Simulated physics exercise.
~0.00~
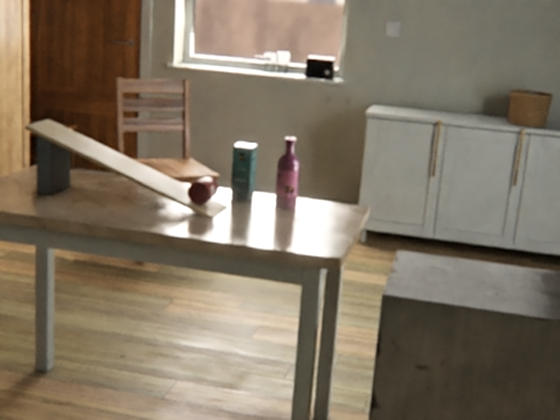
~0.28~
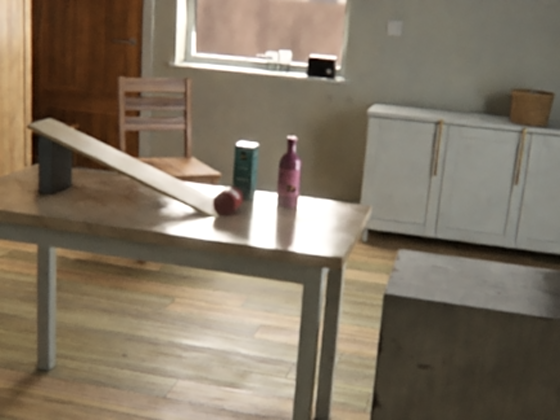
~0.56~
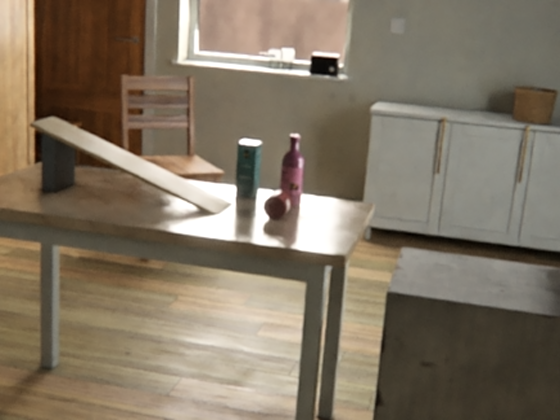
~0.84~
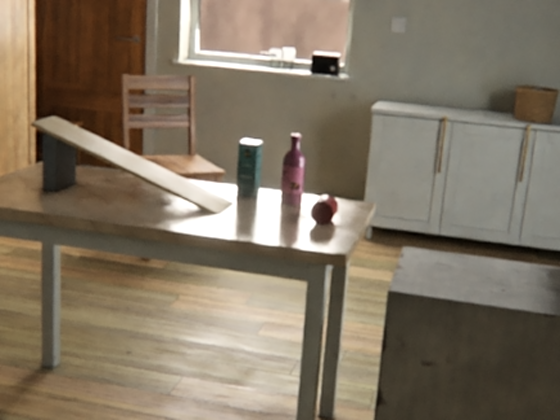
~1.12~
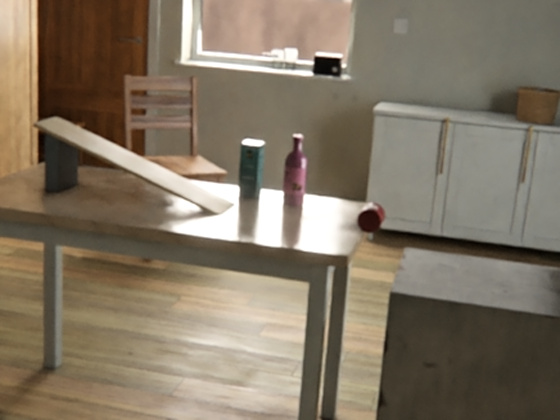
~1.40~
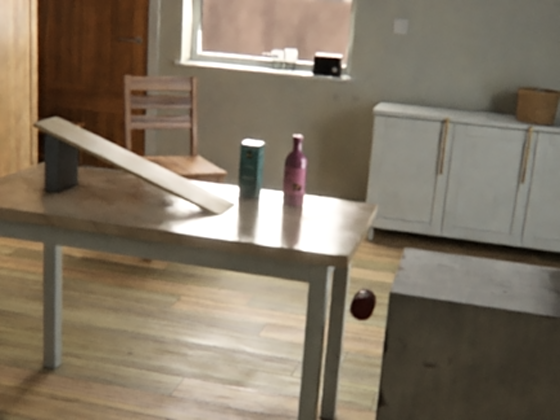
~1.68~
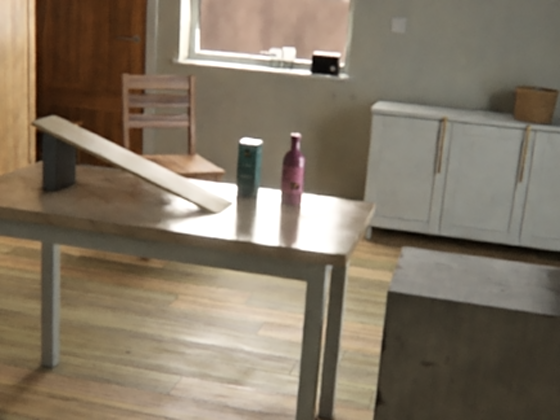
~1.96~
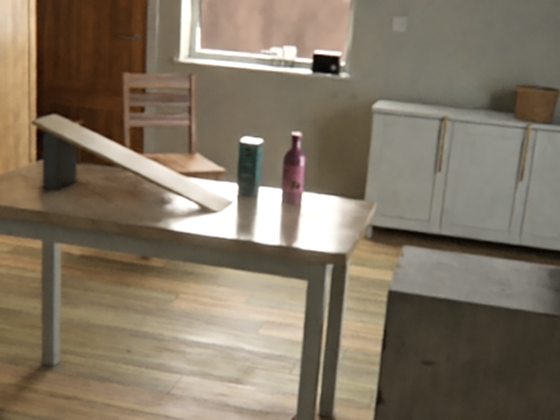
In a room with a wooden floor, a slightly swaying camera looks across a pale-legged table toward a window, a wooden chair and a white cabinet. A fixed ramp slopes down to the right on the tabletop, with a turquoise carton and a pink bottle standing beyond its foot. A red jar on its side rolls off the ramp's lower end and moves right, passing in front of both. It reaches the table's right edge, tips over it and drops into the gap before the lower grey top. The jar disappears from view, while the carton and bottle remain standing in place.
